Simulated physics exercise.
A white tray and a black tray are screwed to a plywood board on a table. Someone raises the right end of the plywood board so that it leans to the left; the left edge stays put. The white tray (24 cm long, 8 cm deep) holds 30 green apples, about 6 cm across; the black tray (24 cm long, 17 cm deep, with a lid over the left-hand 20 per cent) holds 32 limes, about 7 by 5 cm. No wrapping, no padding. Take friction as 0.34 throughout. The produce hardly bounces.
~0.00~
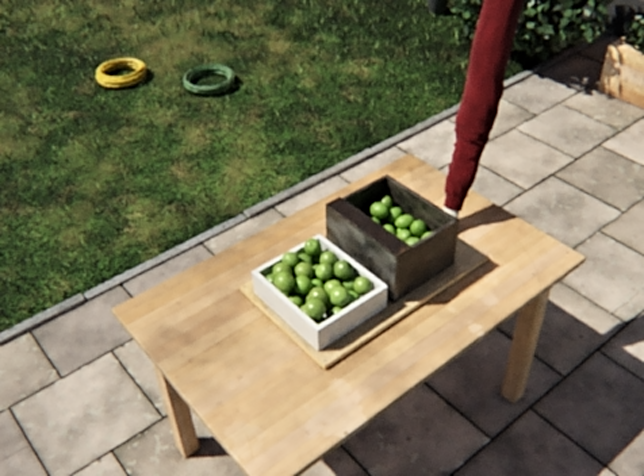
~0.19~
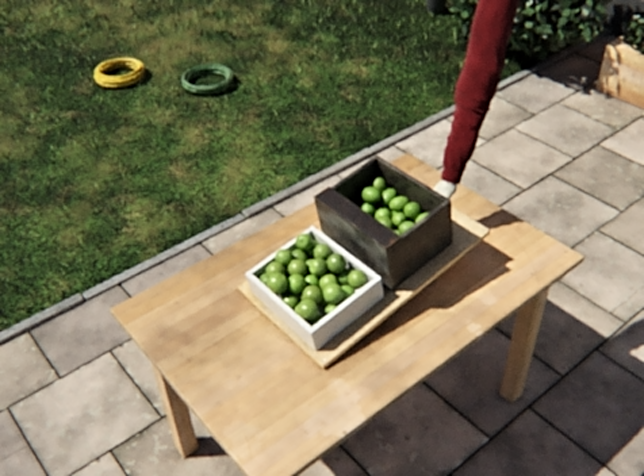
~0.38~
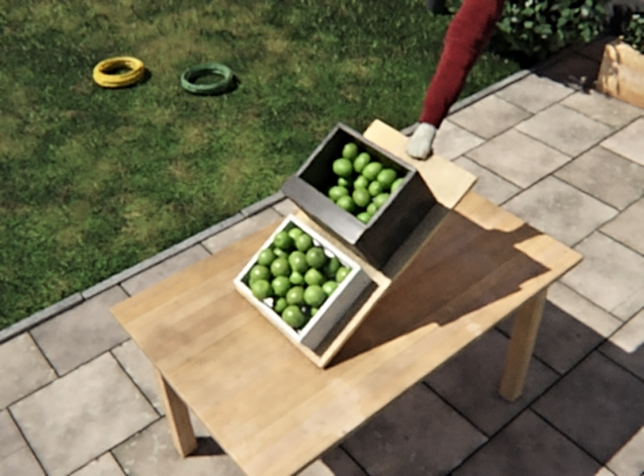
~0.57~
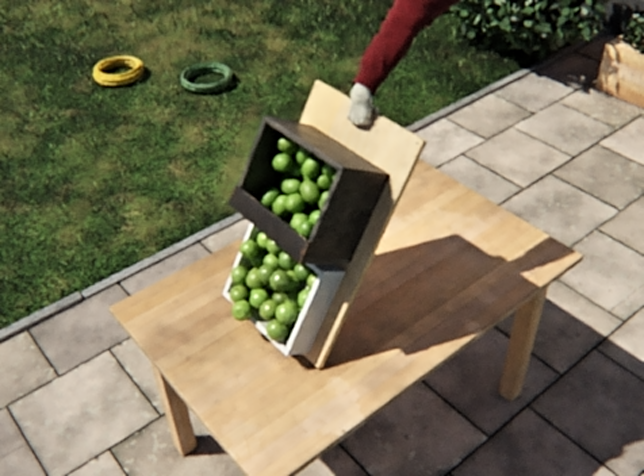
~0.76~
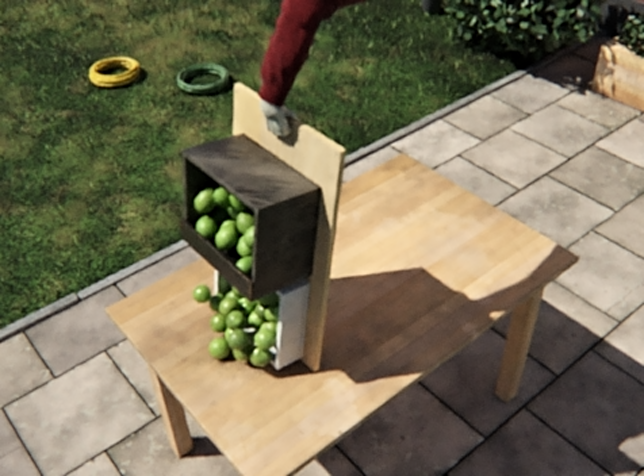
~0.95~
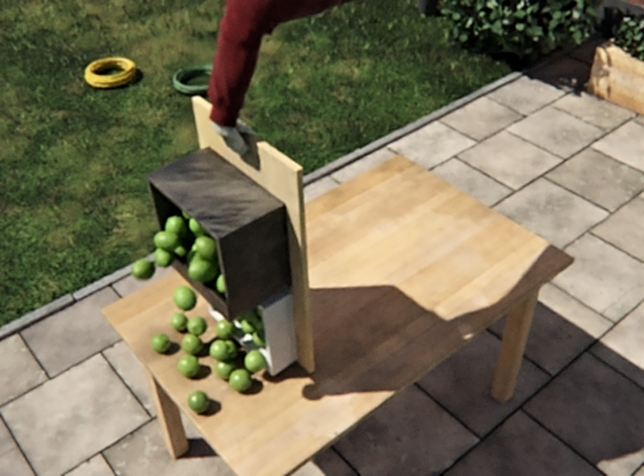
A red-sleeved arm raised the right end of a wooden board on a table until it stood upright, and green fruit tumbled from the white and black boxes attached to it onto the tabletop.
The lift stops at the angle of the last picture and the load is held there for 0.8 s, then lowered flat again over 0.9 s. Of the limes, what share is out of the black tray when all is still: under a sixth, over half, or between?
The black tray loses from a sixth to a half of its limes.
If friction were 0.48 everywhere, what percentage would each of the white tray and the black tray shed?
Then white tray 80, black tray 20 per cent.
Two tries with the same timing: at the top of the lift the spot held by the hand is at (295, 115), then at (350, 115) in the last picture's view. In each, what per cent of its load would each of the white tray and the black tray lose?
White tray 40 then 30, black tray 0 then 0 per cent.
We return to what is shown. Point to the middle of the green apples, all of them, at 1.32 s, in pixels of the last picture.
Near (226, 350).
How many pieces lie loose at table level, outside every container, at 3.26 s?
Some 12 pieces.
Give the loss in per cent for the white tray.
About: White tray 80 per cent.
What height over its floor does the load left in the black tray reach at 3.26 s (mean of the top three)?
Roughly 12 cm high.
After 1.32 s, tilt 91°; the white tray is down by 19 of 30 and the black tray is down by 7 of 32.
After 1.78 s, tilt 91°; the white tray is down by 21 of 30 and the black tray is down by 7 of 32.
After 2.43 s, tilt 14°; the white tray is down by 23 of 30 and the black tray is down by 8 of 32.
When it is over (at 3.26 s), the white tray is down by 23 of 30 and the black tray is down by 8 of 32. Asked share, 8 of 32, 25 per cent.
